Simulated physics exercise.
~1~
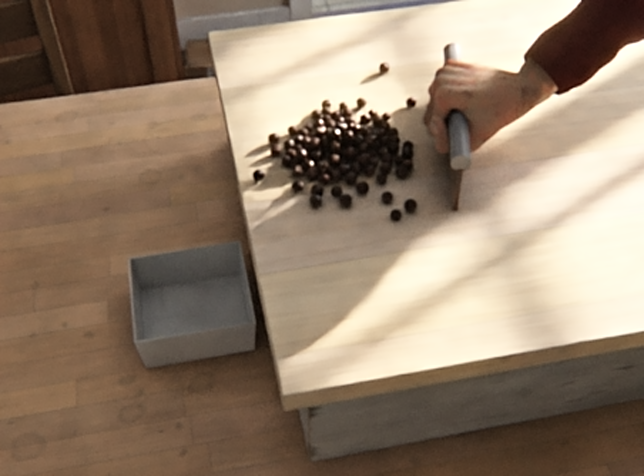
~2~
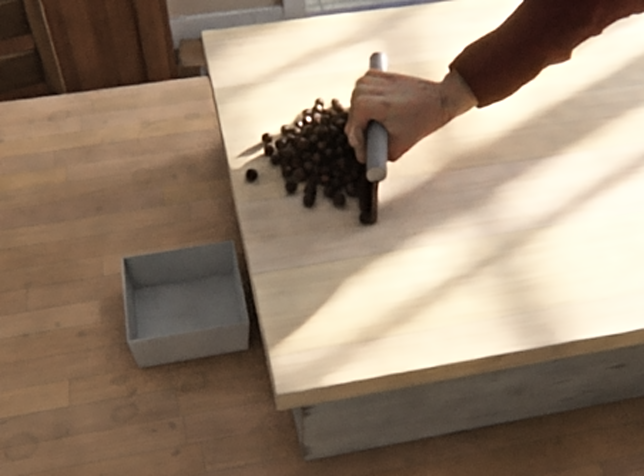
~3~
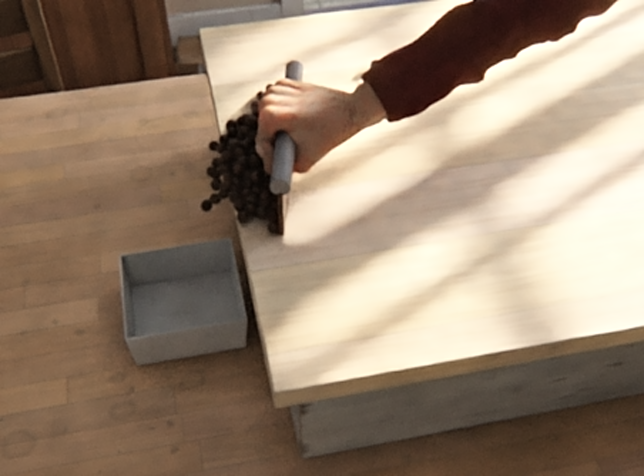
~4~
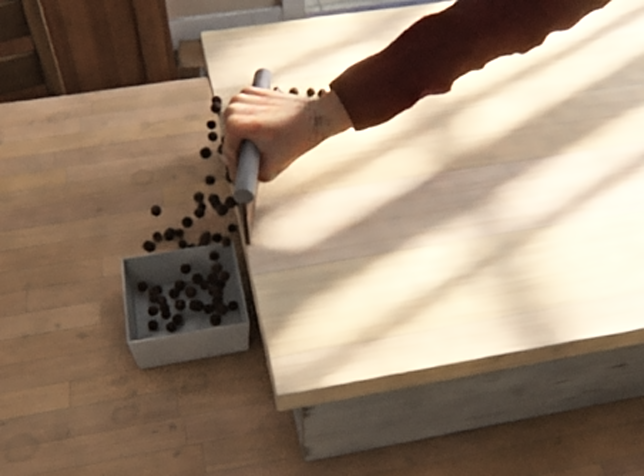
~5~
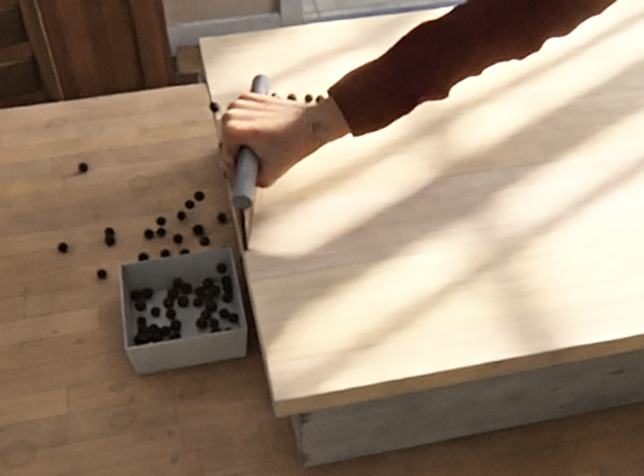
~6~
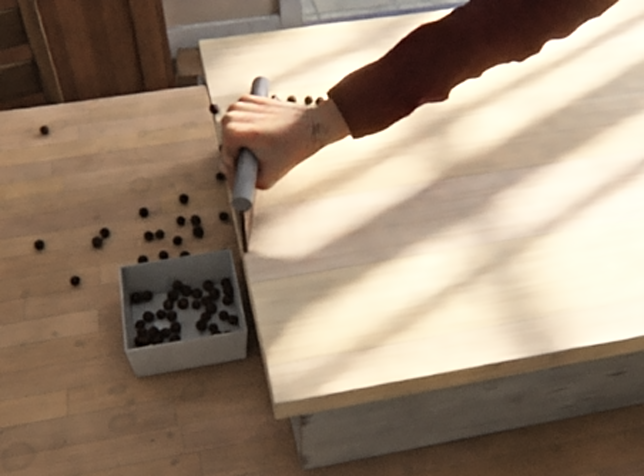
A hand scrapes dark balls off a pale tabletop, some landing in a tin, others missing.
